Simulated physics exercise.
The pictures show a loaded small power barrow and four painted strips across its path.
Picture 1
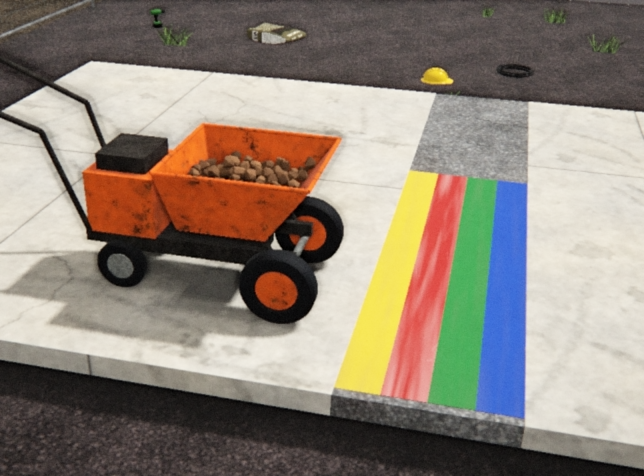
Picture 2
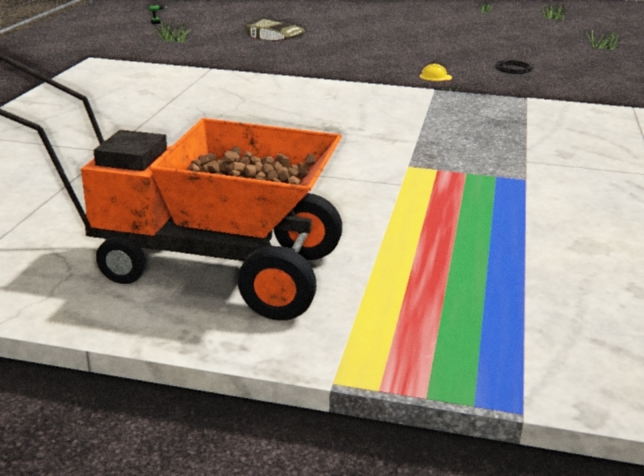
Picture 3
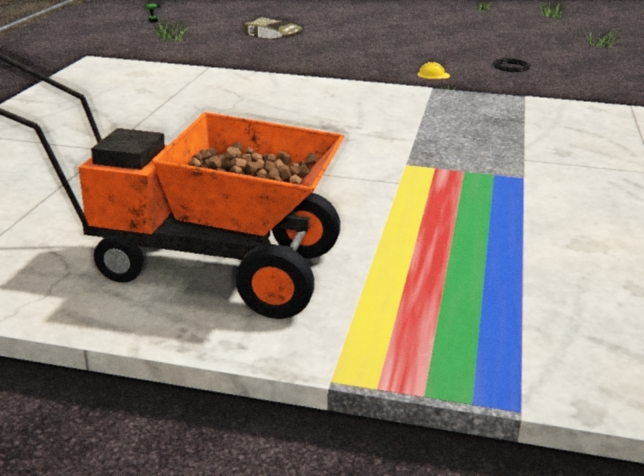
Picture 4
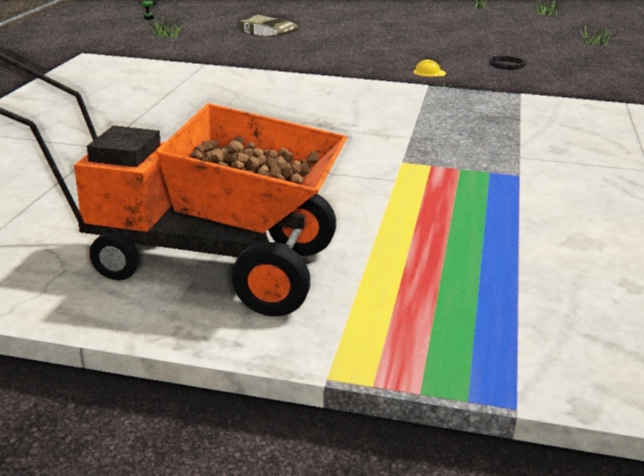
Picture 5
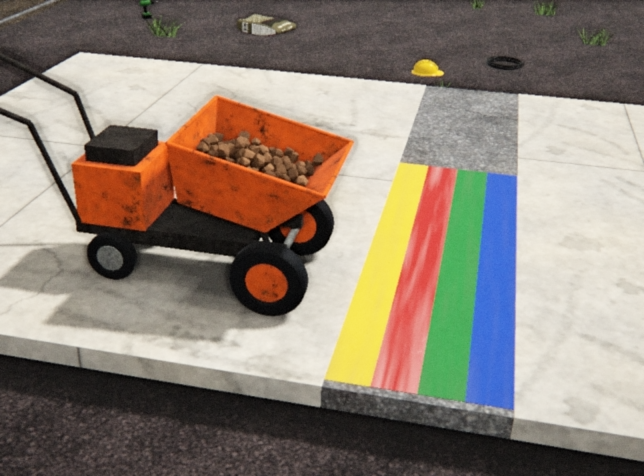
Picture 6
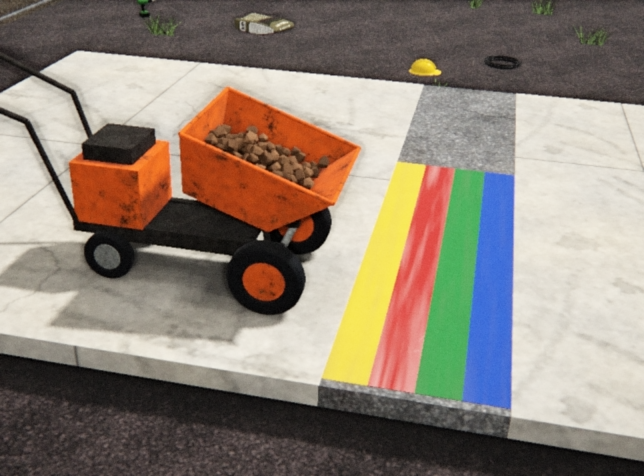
Orange power barrow loaded with brown clods standing beside four painted strips, its skip gradually tilting forward to the right.
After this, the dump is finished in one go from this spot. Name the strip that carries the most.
Most covered: The red band.
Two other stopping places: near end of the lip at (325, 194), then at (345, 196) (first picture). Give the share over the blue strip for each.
In turn 10 and 20 in a hundred.
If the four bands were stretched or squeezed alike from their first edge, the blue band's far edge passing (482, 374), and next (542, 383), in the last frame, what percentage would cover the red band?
Roughly 30 per cent, and 40 per cent.
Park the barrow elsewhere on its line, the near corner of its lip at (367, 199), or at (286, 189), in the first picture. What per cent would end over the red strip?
About 0 and 40 per cent.
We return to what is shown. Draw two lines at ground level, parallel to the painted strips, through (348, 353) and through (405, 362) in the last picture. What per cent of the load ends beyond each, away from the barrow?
About 80 and 50 per cent.
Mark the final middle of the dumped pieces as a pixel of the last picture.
Near (425, 296).
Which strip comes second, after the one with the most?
Second comes green.
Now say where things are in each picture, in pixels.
Lip of the skip near (308, 192), level; top of the load near (238, 172), clay clods; yellow strip near (366, 359); red strip near (411, 366); green strip near (456, 373); blue strip near (502, 380), in the first picture.
Lip of the skip near (309, 189), level; top of the load near (238, 167), in the second picture.
Lip of the skip near (312, 190), tipped barely; top of the load near (240, 164), in the third picture.
Lip of the skip near (316, 191), tipped a little; top of the load near (224, 156), in the fourth picture.
Lip of the skip near (324, 197), tipped a little; top of the load near (224, 161), in the fifth picture.
Lip of the skip near (333, 204), tipped clearly; top of the load near (231, 155); yellow strip near (354, 350); red strip near (398, 357); green strip near (443, 363); blue strip near (488, 371), in the sixth picture.
Shortly afterwards, skip tipped steeply; the whole lot in the skip.
Next, skip tipped right over; the bulk in the skip; only a few over the yellow strip; a little over the red strip.
Some moments later, skip tipped right over; near a quarter in the skip; only a few over the yellow strip; near a third over the red strip; near a quarter over the green strip; a little over the blue strip; only a few off the paint.
In the end, skip tipped right over; near a quarter in the skip; a little over the yellow strip; near a third over the red strip; near a quarter over the green strip; a little over the blue strip; only a few off the paint.
